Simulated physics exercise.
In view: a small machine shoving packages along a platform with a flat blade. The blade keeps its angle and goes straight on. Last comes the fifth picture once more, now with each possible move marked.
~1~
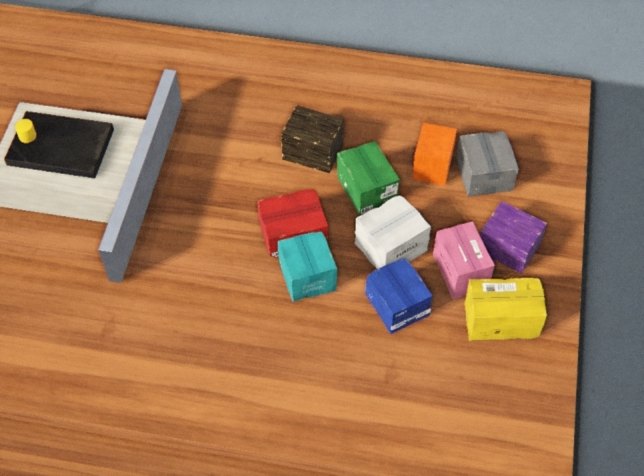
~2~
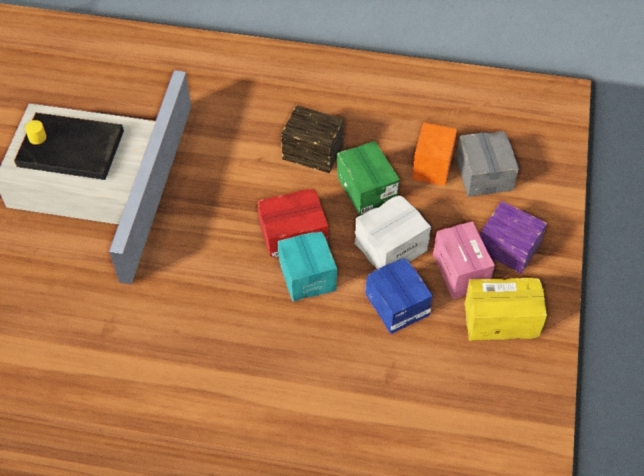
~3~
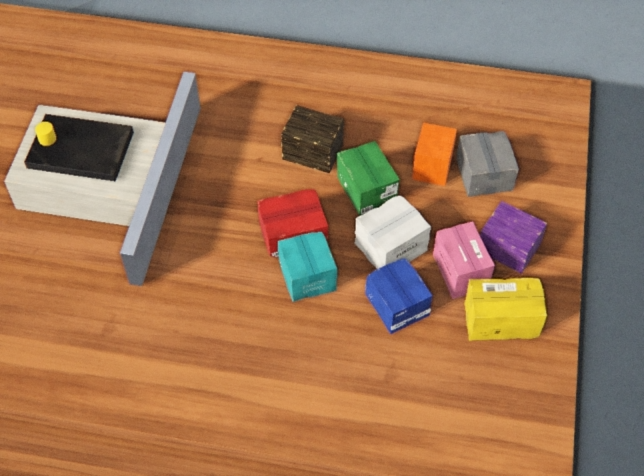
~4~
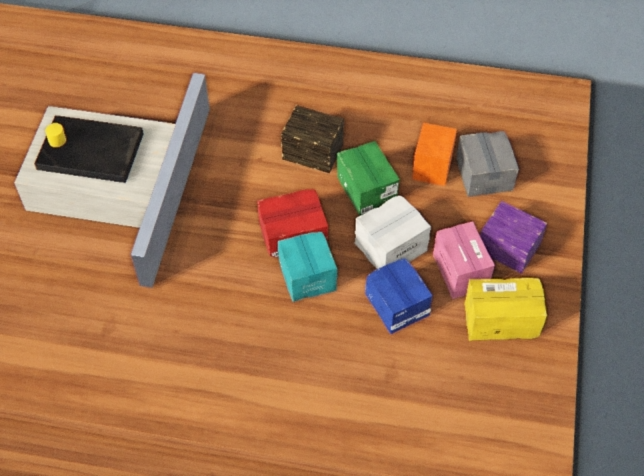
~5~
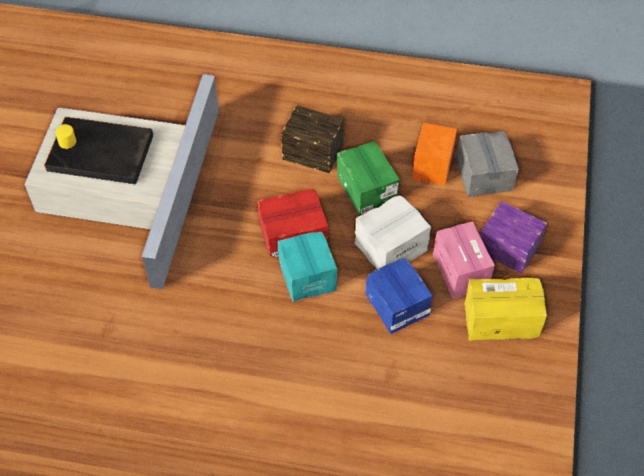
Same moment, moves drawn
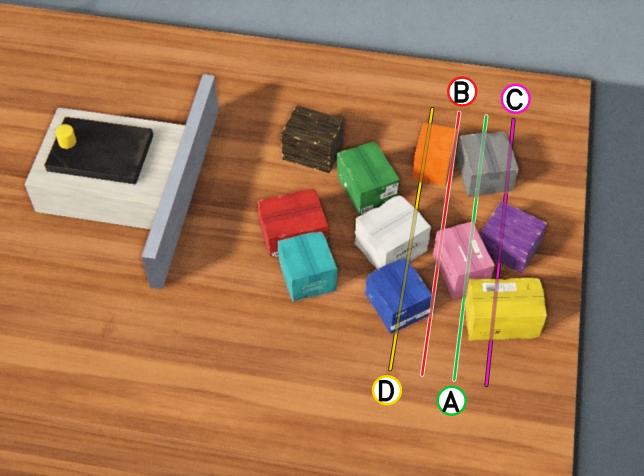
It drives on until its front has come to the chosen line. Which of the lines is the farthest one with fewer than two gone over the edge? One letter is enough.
B.
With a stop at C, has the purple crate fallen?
By then, yes.
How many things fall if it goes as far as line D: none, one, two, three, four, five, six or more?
In all, none.
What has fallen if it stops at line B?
The purple crate.
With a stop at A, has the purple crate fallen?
By then, yes.
On the marked copy, A at (472, 236); B at (442, 232); C at (501, 241); D at (413, 228).
Taking B. A third of the way, robot (199, 163); black crate (323, 138); red box (312, 227).
Two thirds of the way, robot (293, 177); purple crate (545, 239); pink parcel (496, 263).
When it is over, robot (363, 187); purple crate over the edge; yellow parcel (563, 327); one fallen.
As for the rest, A drops three; C drops five; D is within the limit but short.
